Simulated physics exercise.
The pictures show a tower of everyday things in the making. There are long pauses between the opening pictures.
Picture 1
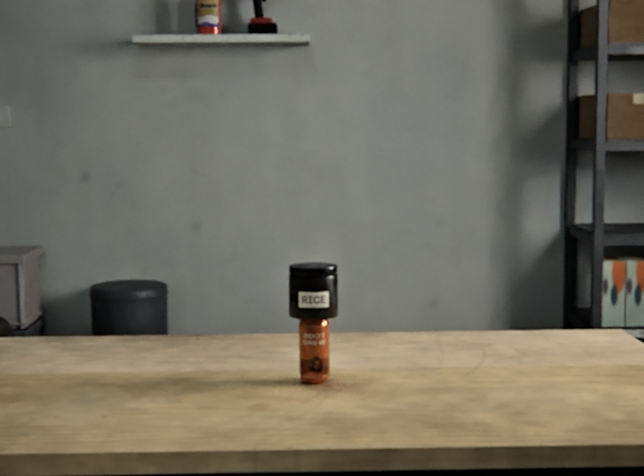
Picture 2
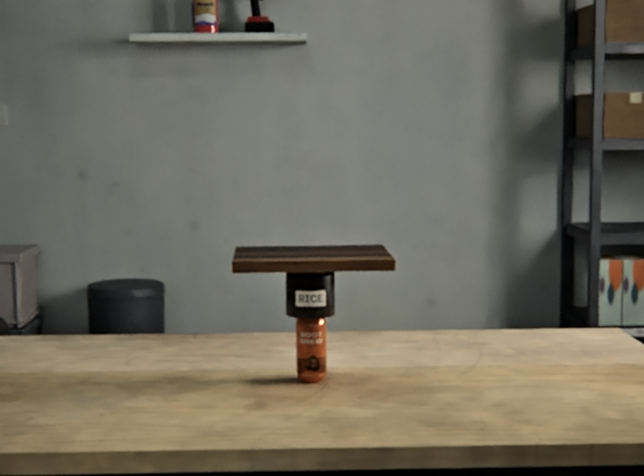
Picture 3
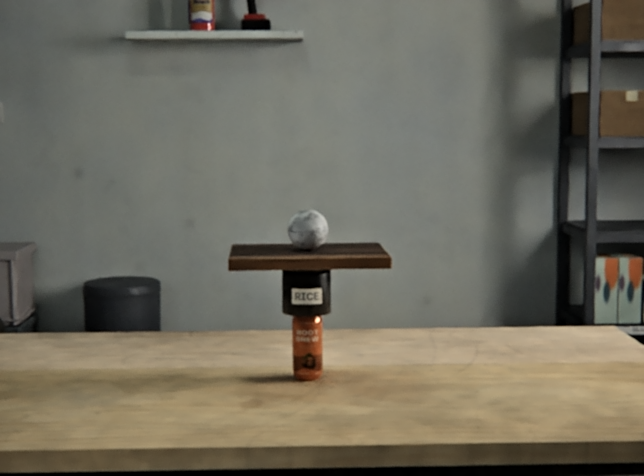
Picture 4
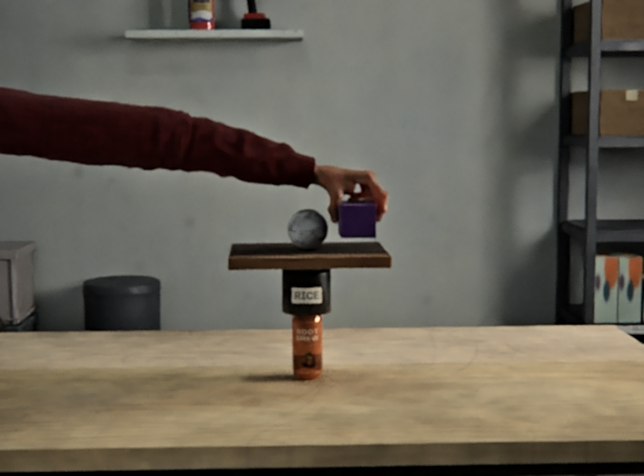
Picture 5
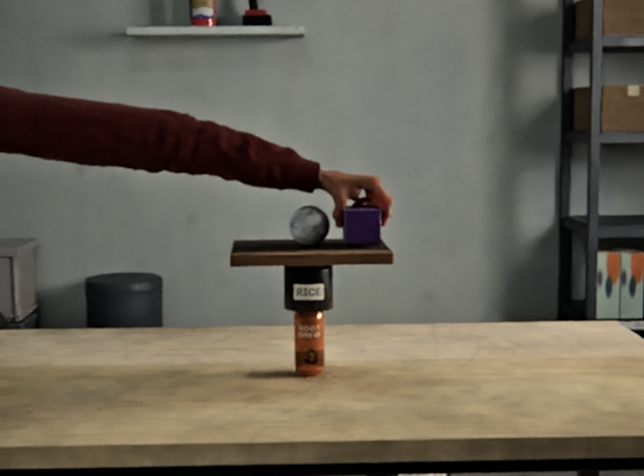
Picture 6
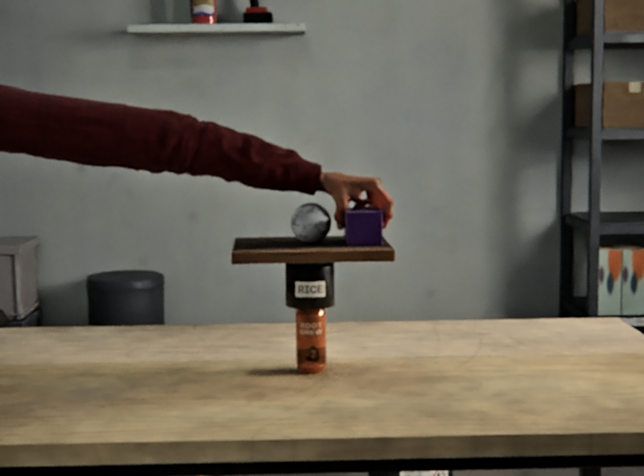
An arm in a dark red sleeve reaches in from the left over a pale wooden table, seen from the front in a grey-walled room with shelves and a dark bin behind. On the table, an orange can supports a black container labelled RICE, then a dark brown board and a greyish-white ball. The board appears first, then the ball, and the hand lowers a purple block right of the ball and keeps hold, while the view drifts slightly.
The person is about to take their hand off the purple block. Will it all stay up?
In the end the pile stays up.
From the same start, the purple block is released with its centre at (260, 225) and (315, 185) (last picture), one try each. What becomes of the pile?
First, it stays up; second, it gives way.
Then, 0.30 s later than the last frame, things are still on the move.
Then, 0.80 s later than the last frame, all is still.
Then, 1.50 s later than the last frame, purple block resting near (364, 227).
When it is over, all 5 as before. End places, in pixels of the last picture, purple block near (364, 227). The pile holds.
